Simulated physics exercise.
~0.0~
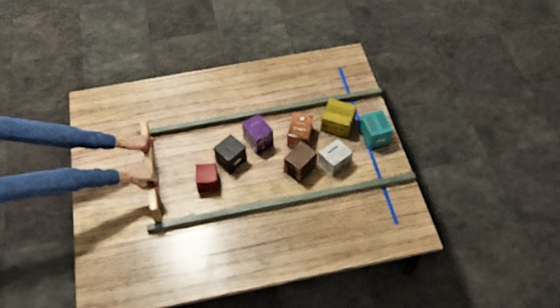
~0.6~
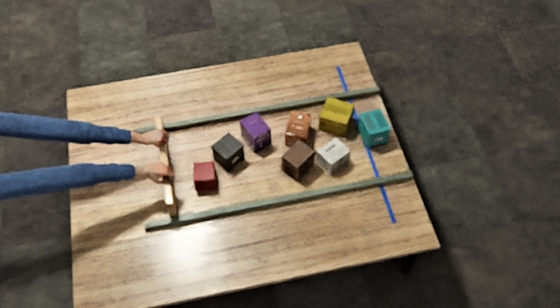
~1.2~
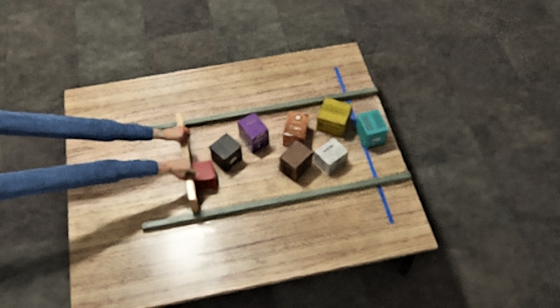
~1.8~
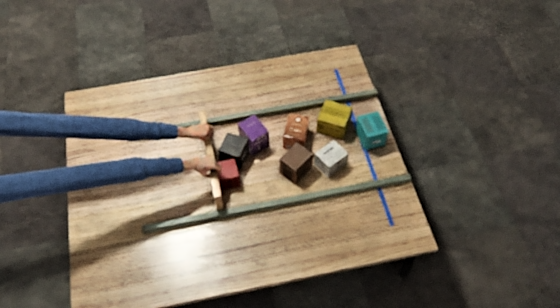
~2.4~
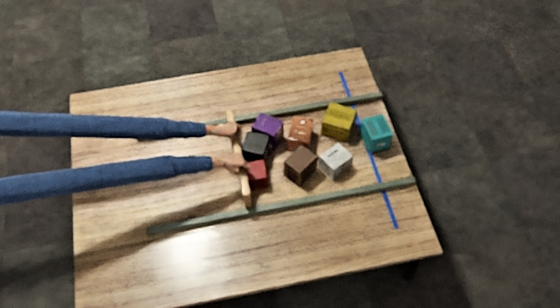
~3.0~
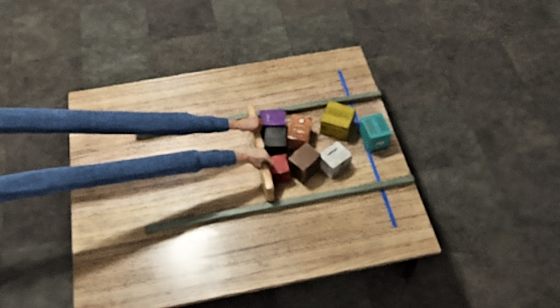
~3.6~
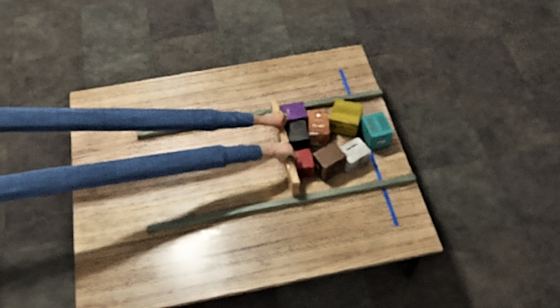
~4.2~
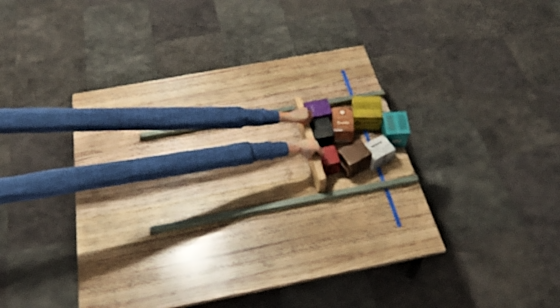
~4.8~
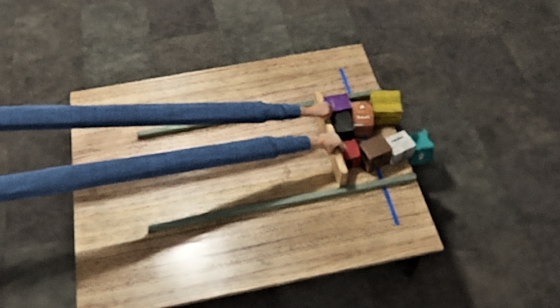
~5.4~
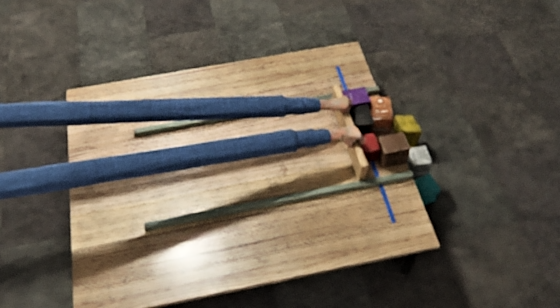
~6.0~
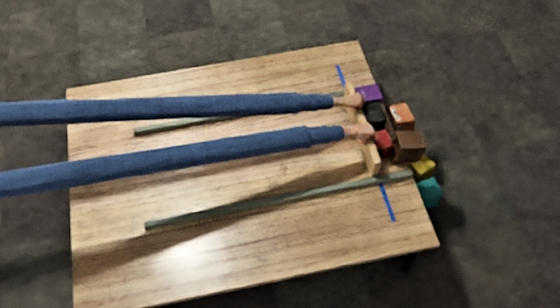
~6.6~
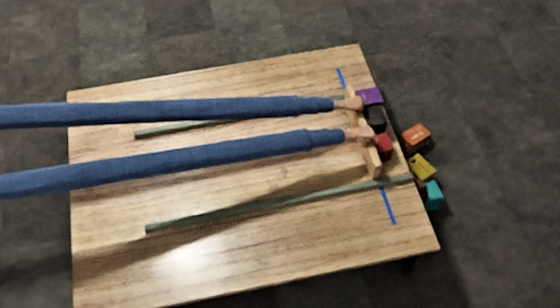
Two blue-sleeved arms pushed a wooden plank rightward across a tabletop, gathering a cluster of colored boxes and shoving them past the blue tape, until five tumbled off the edge while the purple, black and red ones stayed on beside the plank.
